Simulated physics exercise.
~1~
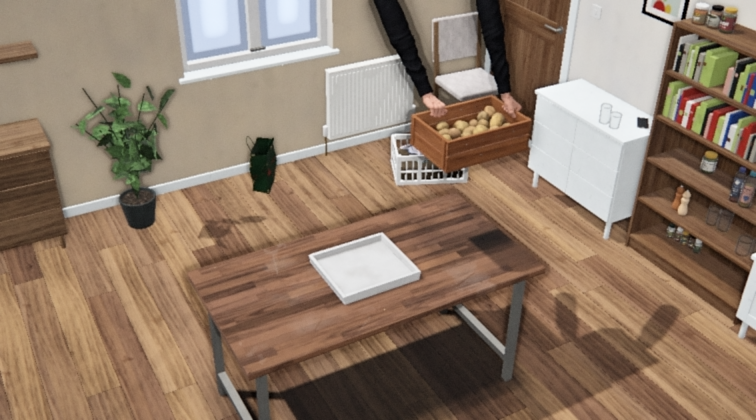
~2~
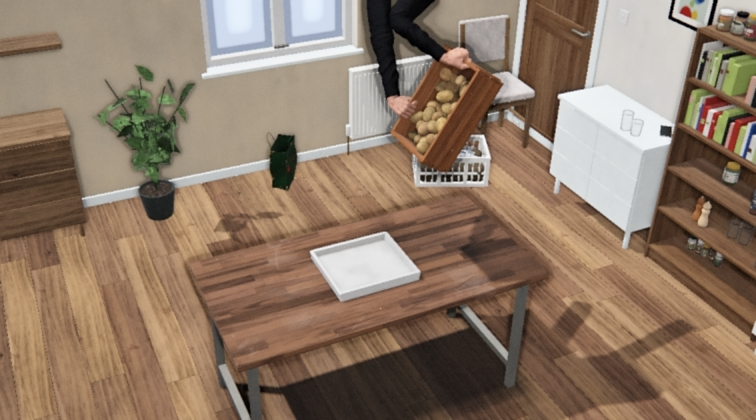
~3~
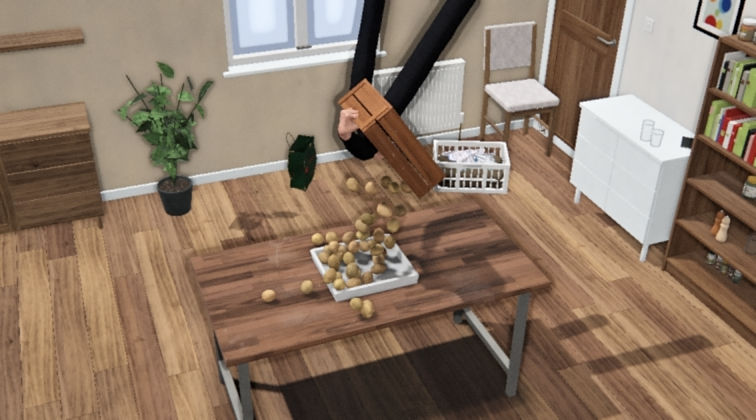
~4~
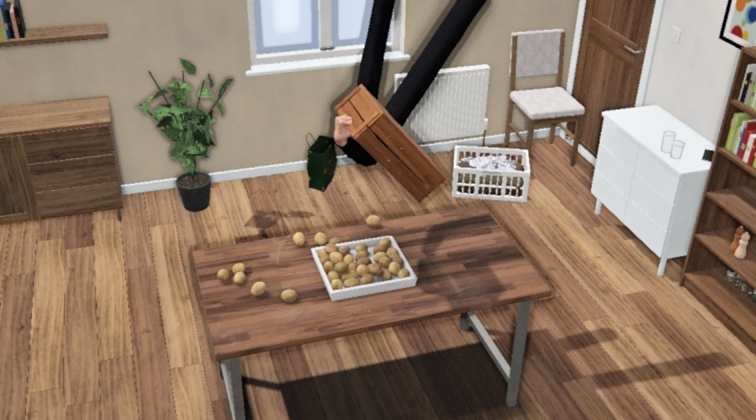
A wood-floored room with beige walls is seen from above, the view drifting slightly sideways, with a brown table in front holding an empty, shallow white box. Behind it are a leafy potted plant on the left, a radiator, a chair and a white basket, and a white cabinet and bookshelf on the right. Two dark-sleeved arms hold a wooden box of potatoes above the floor beyond the table. They bring it leftward and tip it steeply forward. Potatoes tumble onto the white box, some scattering across the tabletop. Finally the wooden box hangs tipped, most potatoes heaped in the white box and several lying outside it.
